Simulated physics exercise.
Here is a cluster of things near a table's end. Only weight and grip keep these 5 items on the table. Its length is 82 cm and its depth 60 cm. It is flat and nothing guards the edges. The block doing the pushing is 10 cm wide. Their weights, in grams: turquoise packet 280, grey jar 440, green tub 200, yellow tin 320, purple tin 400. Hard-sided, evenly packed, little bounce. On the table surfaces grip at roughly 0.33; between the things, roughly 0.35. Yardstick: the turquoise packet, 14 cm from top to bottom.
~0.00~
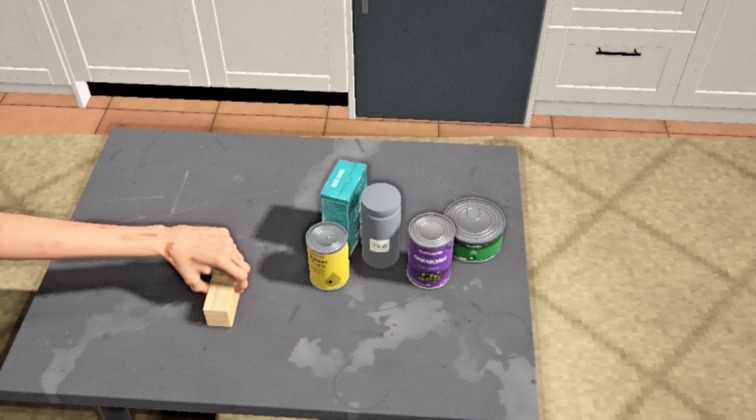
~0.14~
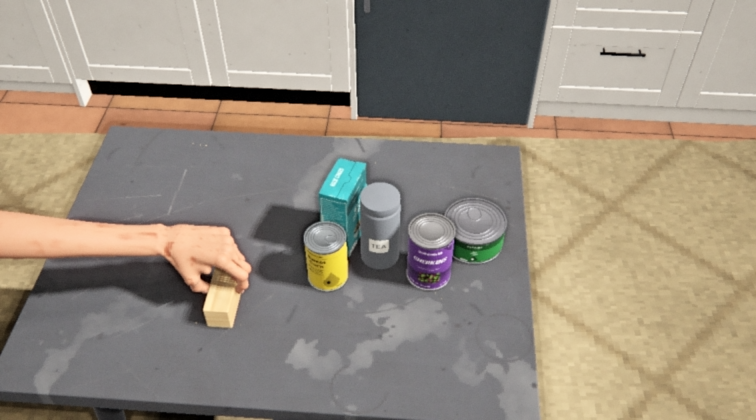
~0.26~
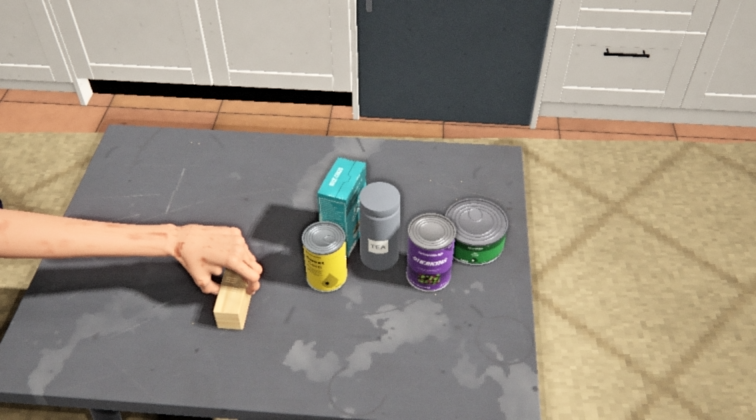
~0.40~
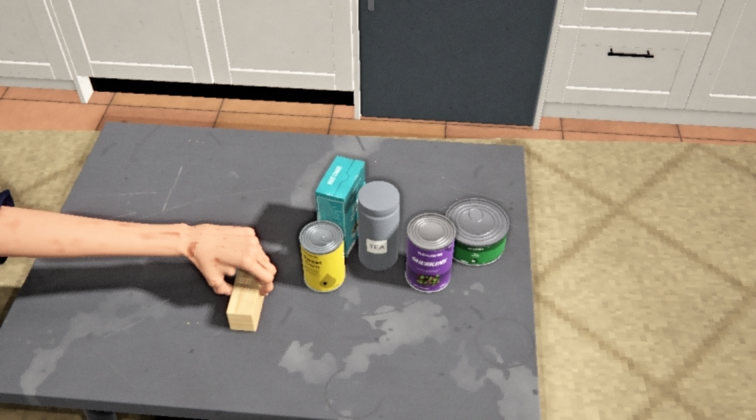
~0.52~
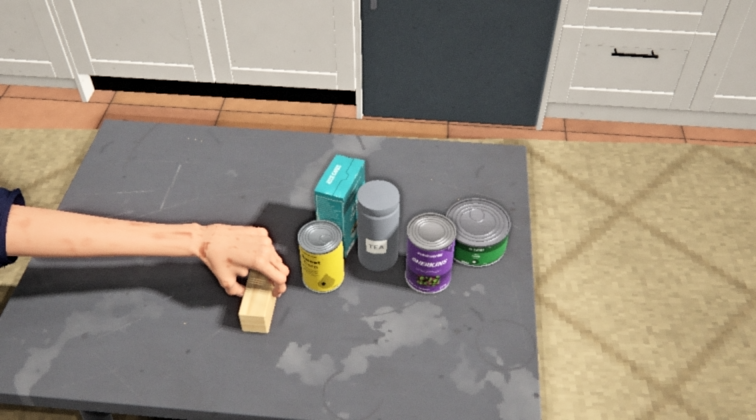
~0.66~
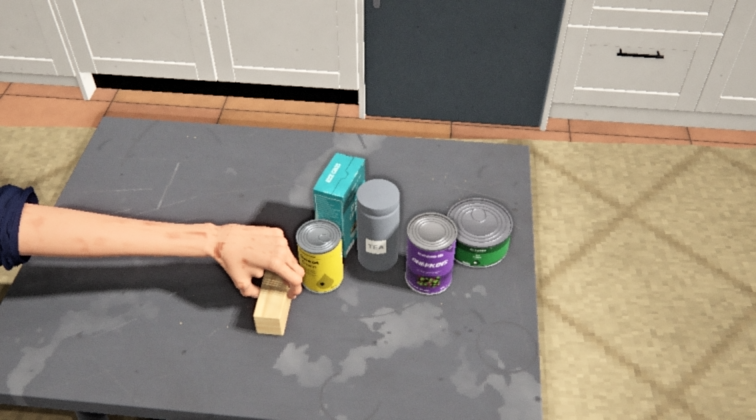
On a dark, scuffed table in a kitchen, a hand rests on a wooden block left of a turquoise packet, a grey jar and three tins. The hand slides the block steadily right, closing the gap to the yellow tin, while the clustered items barely shift.
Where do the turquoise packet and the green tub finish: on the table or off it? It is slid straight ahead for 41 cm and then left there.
The turquoise packet on the table, the green tub on the table.
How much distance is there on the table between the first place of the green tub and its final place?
Displacement: Approx. 0 cm.
By 0.96 s, pusher on by 16 cm; yellow tin 4 cm from its spot.
By 1.16 s, pusher on by 20 cm; yellow tin 5 cm from its spot.
By 1.86 s, pusher on by 33 cm; yellow tin 5 cm from its spot.
When it is over (2.7 s), not toppled but over 4 cm from the start, yellow tin; the other 4 within 4 cm of the start. End places, in pixels of the last picture, turquoise packet near (344, 202), green tub near (478, 233).
